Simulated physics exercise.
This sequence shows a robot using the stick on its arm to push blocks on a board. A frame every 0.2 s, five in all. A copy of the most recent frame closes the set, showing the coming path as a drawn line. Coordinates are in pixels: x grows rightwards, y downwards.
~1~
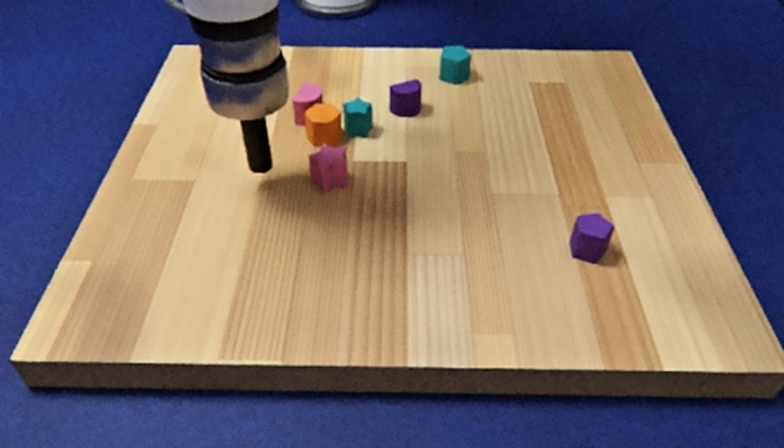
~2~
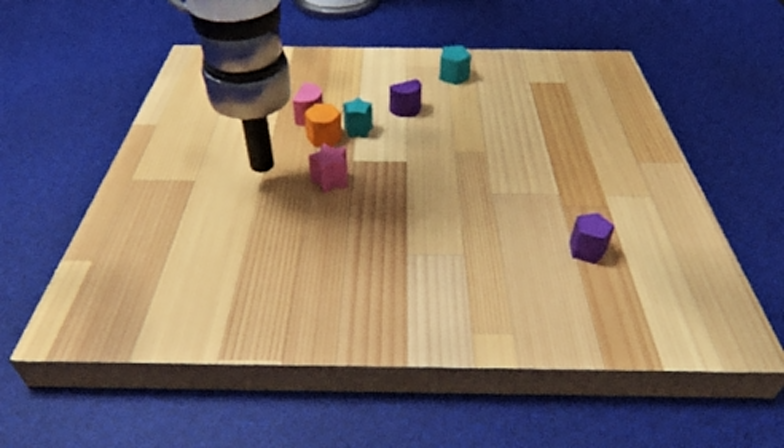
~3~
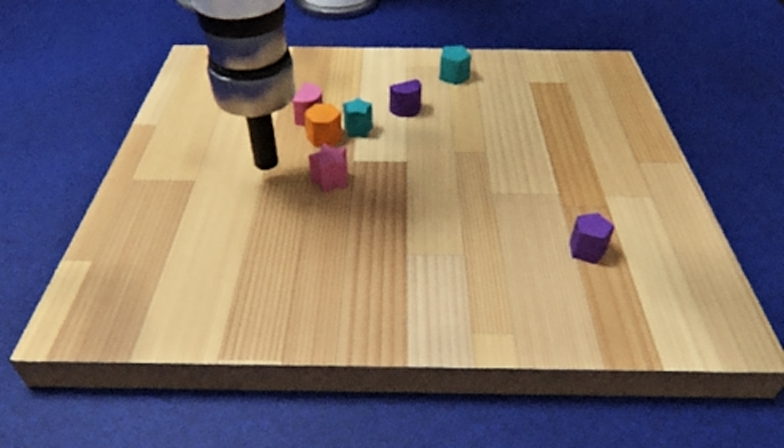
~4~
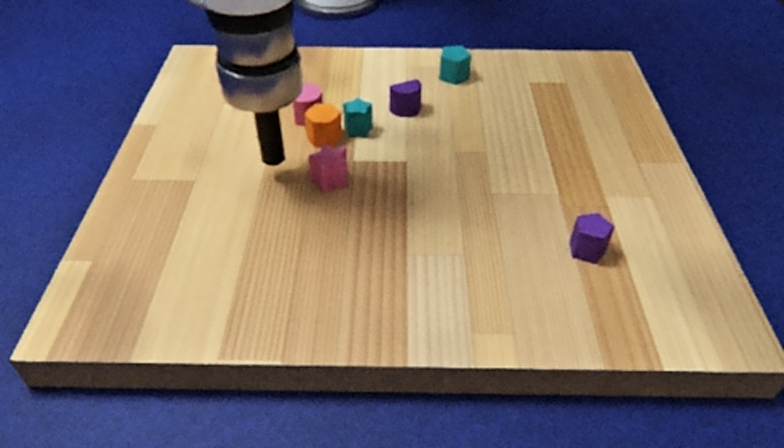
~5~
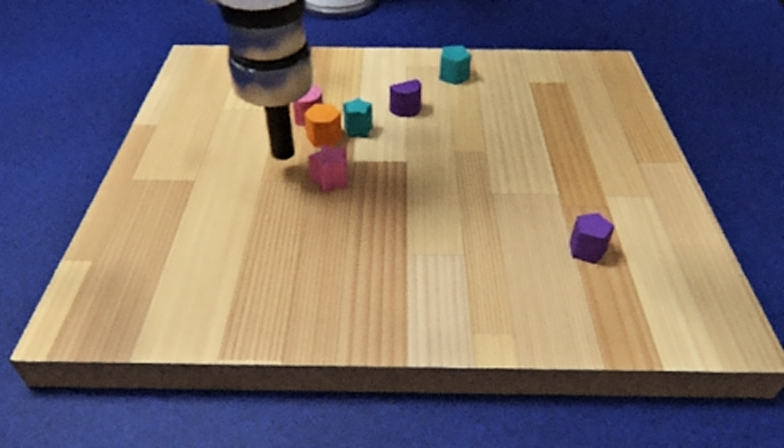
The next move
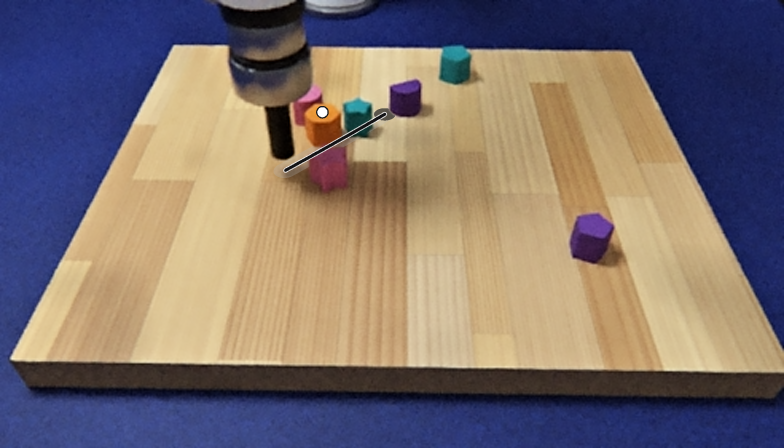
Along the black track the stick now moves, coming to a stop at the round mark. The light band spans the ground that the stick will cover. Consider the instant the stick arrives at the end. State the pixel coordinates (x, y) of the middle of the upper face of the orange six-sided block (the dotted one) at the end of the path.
In the picture, that point is around (336, 95).
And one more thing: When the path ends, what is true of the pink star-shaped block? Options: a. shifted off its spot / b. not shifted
That would be b.
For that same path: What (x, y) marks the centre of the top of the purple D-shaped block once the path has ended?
It should be at about (418, 78).
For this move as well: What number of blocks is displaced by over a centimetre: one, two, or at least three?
There will be three or more blocks that move more than 1 cm.
The line goes in a line from (286, 170) to (385, 114); the dot is on the orange six-sided block.
One third of the way, stick at (320, 134); orange six-sided block at (325, 109).
Two thirds of the way, stick at (354, 115); pink D-shaped block at (307, 90), turned 10° anticlockwise; orange six-sided block at (336, 96), turned 45° anticlockwise; turquoise star-shaped block at (369, 97), turned 40° clockwise.
At the end, stick at (385, 98); pink D-shaped block at (307, 90), turned 10° anticlockwise; orange six-sided block at (336, 95), turned 45° anticlockwise; pink star-shaped block unmoved; turquoise star-shaped block at (390, 78), turned 15° clockwise; purple D-shaped block at (418, 78), turned 60° clockwise.
